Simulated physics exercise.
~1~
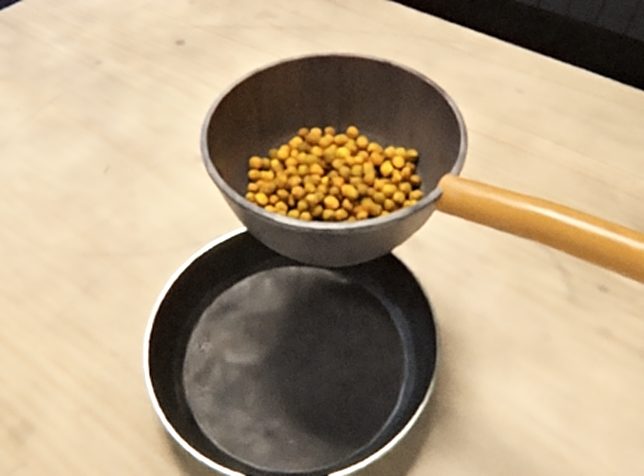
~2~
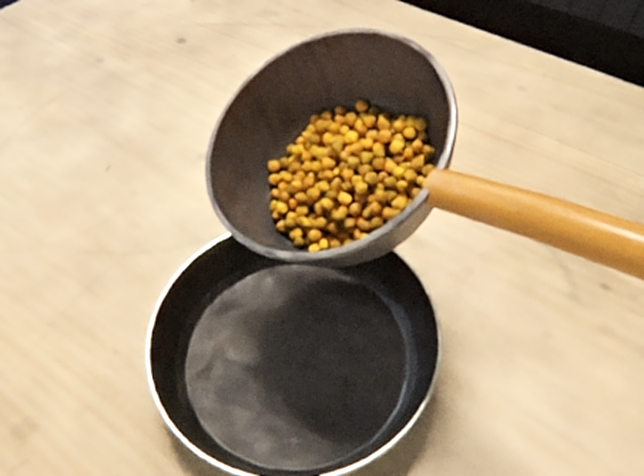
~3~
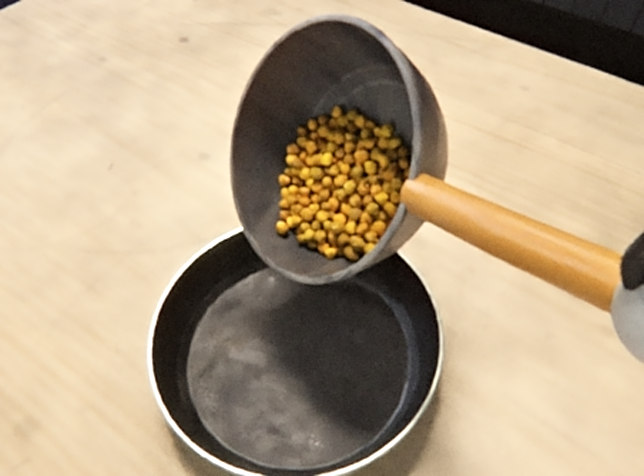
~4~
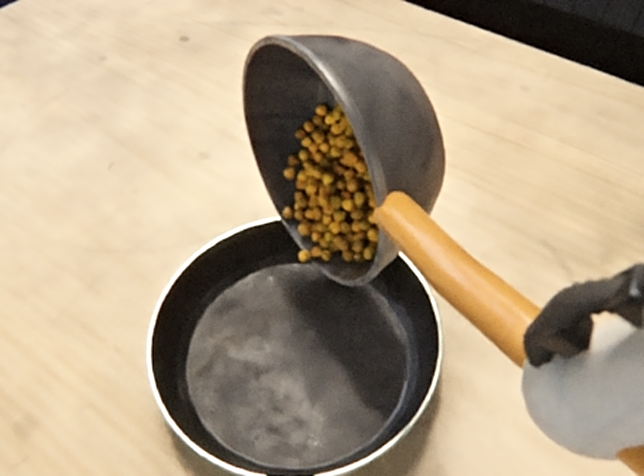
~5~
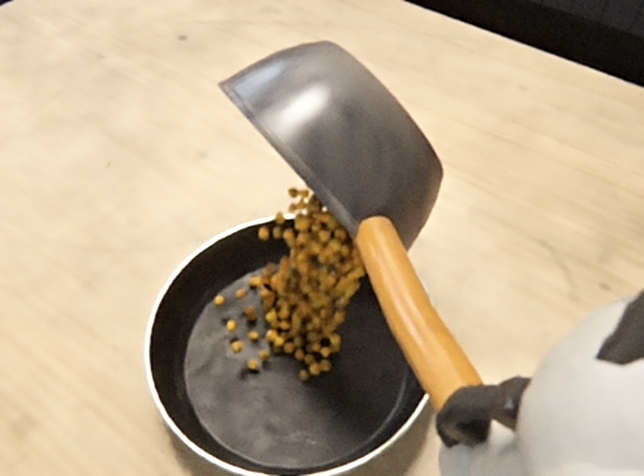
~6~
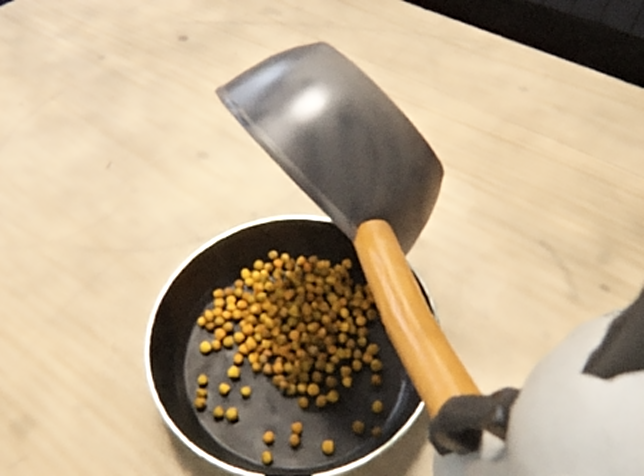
A white and black robotic arm comes into view at the right, gripping the orange-brown handle of a dark grey ladle above a pale wooden table, seen from above at a slight sway. The deep ladle holds a heap of small yellow-brown kernels, and a black pan with a white rim sits below it. The ladle steadily tips to the left, and the kernels bunch towards its lower lip. Once it rolls past its side, they pour out in a thick cluster. Finally the ladle hangs overturned and the kernels lie scattered across the pan.
